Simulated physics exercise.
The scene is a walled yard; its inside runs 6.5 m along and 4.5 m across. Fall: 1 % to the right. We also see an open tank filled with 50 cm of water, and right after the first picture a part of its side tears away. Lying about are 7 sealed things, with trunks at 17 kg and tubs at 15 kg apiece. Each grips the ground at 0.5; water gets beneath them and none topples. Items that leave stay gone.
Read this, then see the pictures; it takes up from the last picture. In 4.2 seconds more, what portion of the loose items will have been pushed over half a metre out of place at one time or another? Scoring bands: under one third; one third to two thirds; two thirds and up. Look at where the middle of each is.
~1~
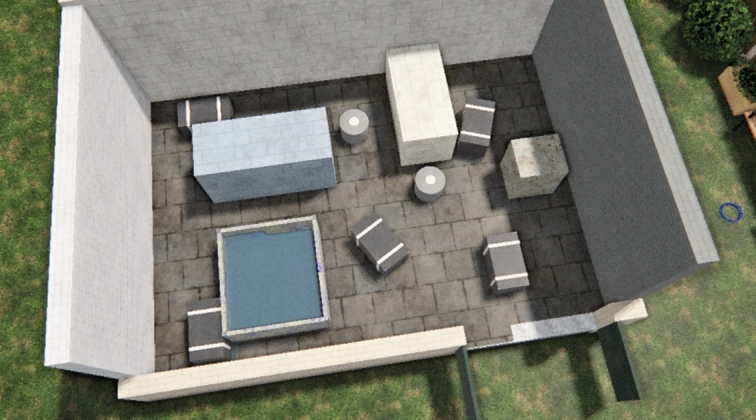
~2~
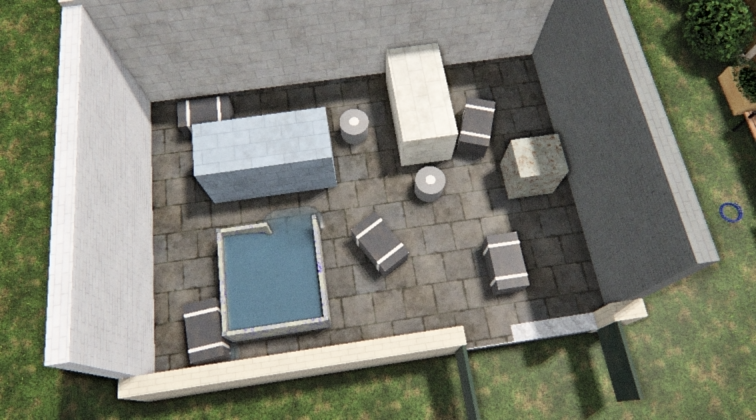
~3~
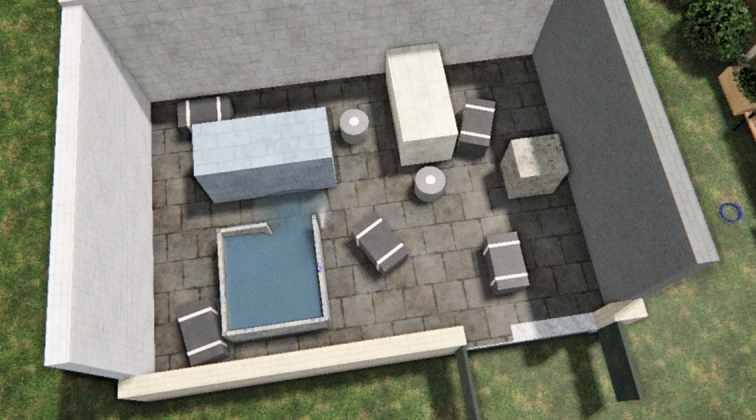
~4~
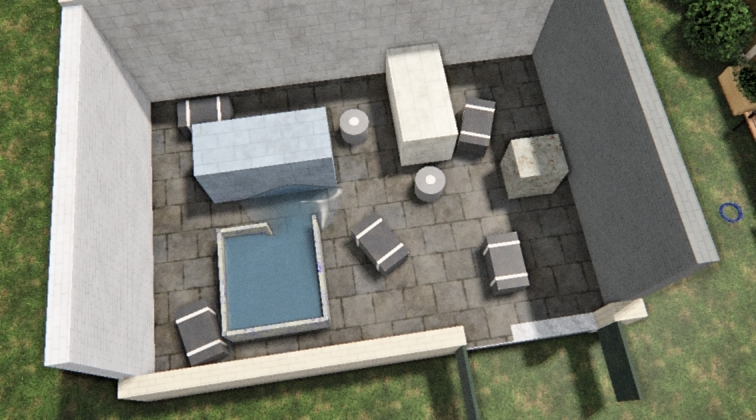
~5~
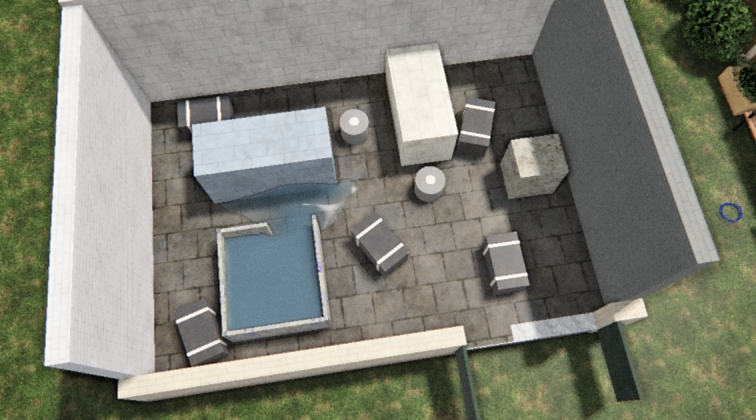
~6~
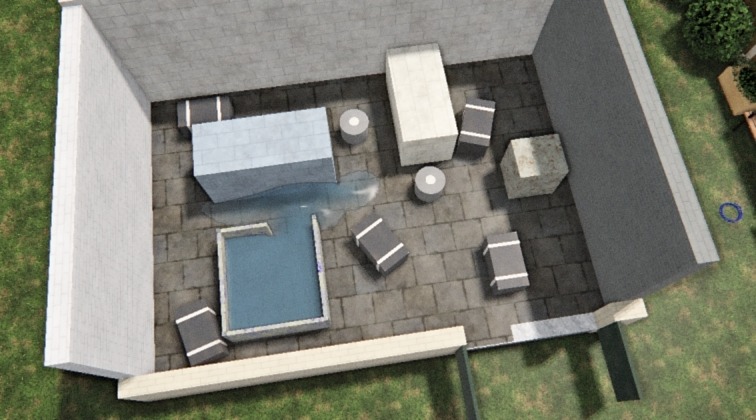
Band: Under one third.
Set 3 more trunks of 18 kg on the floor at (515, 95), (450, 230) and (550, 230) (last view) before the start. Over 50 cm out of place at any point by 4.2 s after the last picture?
Result, in sequence: Below the mark / above the mark / below the mark.
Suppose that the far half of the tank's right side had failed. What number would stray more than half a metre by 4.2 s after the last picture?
Then 3 of them would.
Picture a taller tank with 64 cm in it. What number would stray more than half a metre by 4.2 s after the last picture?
It would come to 2 of them.
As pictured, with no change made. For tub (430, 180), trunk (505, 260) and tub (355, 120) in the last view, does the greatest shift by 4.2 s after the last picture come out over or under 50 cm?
First exceeding it, second falling below it, third falling below it.
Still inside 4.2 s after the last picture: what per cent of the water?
Still held: Near 98 %.
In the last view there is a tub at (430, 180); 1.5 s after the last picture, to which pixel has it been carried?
Position: Approx. (462, 178).
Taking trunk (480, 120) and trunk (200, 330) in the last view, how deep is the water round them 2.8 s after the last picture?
Depth approx. 2 cm / 5 cm.
Then, 0.4 s after the last picture 0 of 7 are over 50 cm from their spots; 0 afloat.
Then, 1.5 s after the last picture 0 of 7 are over 50 cm from their spots; 0 afloat.
Then, 2.8 s after the last picture 1 of 7 are over 50 cm from their spots; 0 afloat.
Then, 4.2 s after the last picture 1 of 7 are over 50 cm from their spots, and 1 have been at some point; 1 afloat.
